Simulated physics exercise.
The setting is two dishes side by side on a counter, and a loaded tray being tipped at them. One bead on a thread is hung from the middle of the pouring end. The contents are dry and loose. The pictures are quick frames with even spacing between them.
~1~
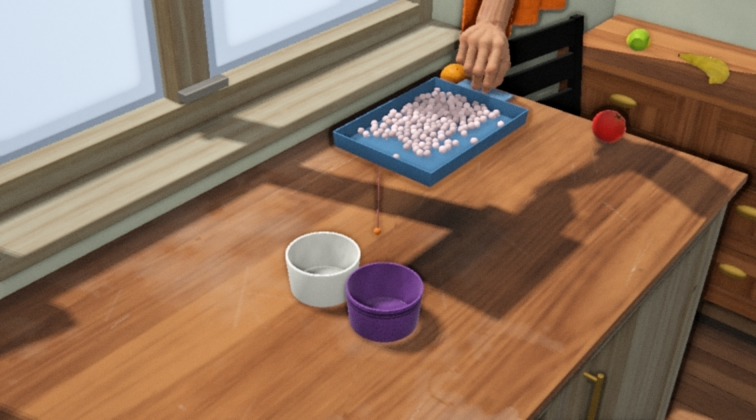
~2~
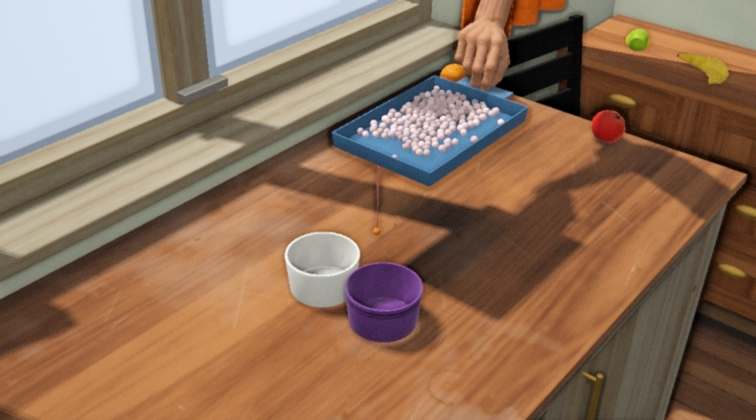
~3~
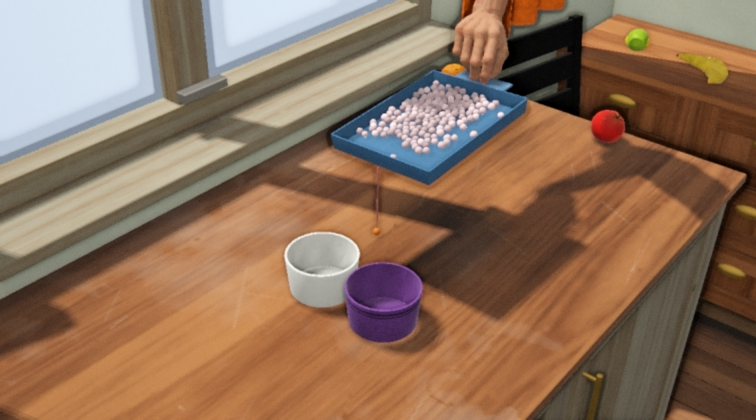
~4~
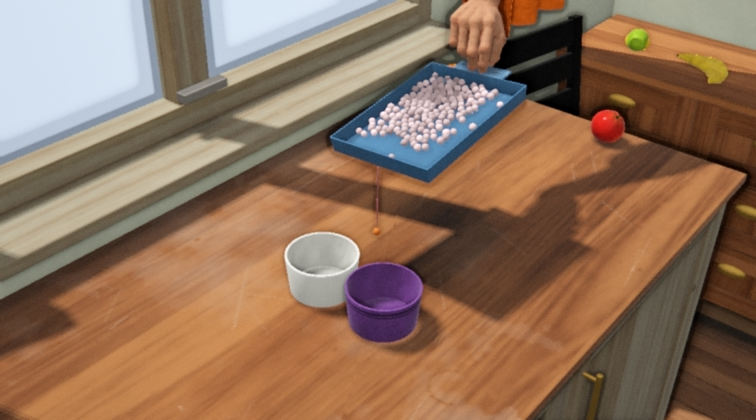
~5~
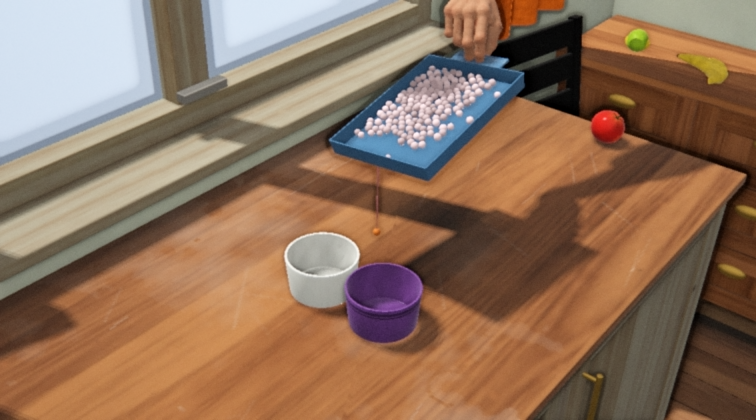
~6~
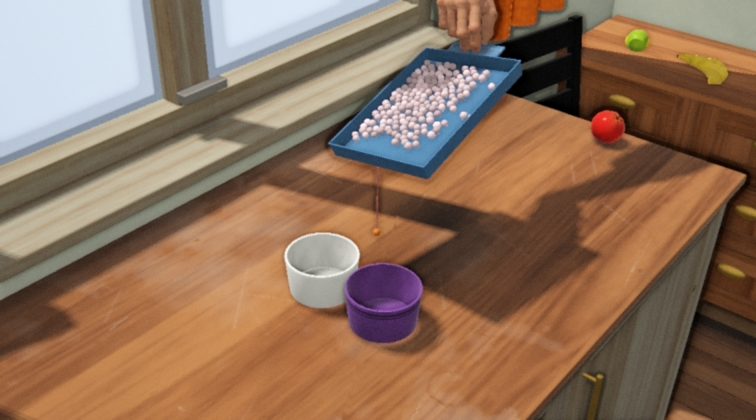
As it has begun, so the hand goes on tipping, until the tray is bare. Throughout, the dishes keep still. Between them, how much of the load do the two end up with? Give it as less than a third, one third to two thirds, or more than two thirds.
The two end up with less than a third of the load.
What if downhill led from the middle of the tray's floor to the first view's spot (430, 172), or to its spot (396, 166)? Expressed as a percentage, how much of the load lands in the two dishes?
About 20 and 90 percent.
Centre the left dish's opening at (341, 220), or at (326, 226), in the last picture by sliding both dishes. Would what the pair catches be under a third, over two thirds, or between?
Trial 1 - over two thirds. Trial 2 - above two thirds.
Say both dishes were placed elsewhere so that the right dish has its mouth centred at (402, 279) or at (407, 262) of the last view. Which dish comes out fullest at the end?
The first time round it's the one placed on the left, and the next time it's the one placed on the left.
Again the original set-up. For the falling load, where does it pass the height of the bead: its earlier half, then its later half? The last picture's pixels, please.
I'd put it at roughly (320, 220), and after that at roughly (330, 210).
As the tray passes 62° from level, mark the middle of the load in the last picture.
Somewhere near pixel (360, 135).
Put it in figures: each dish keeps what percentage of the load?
Left dish near 20 in a hundred; right dish near 0.
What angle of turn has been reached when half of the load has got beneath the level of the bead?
105 degrees.
Just after the last frame, tray tipped steeply; almost all on the tray; just a few in the air.
A moment on, tray tipped right over; roughly half on the tray; about a tenth in the left dish; roughly a quarter outside both; roughly a quarter in the air.
Further on, tray tipped past a quarter turn; about a tenth in the left dish; the larger part outside both.
When it is over, tray tipped past a quarter turn; not one in the right dish; about a tenth in the left dish; the larger part outside both.
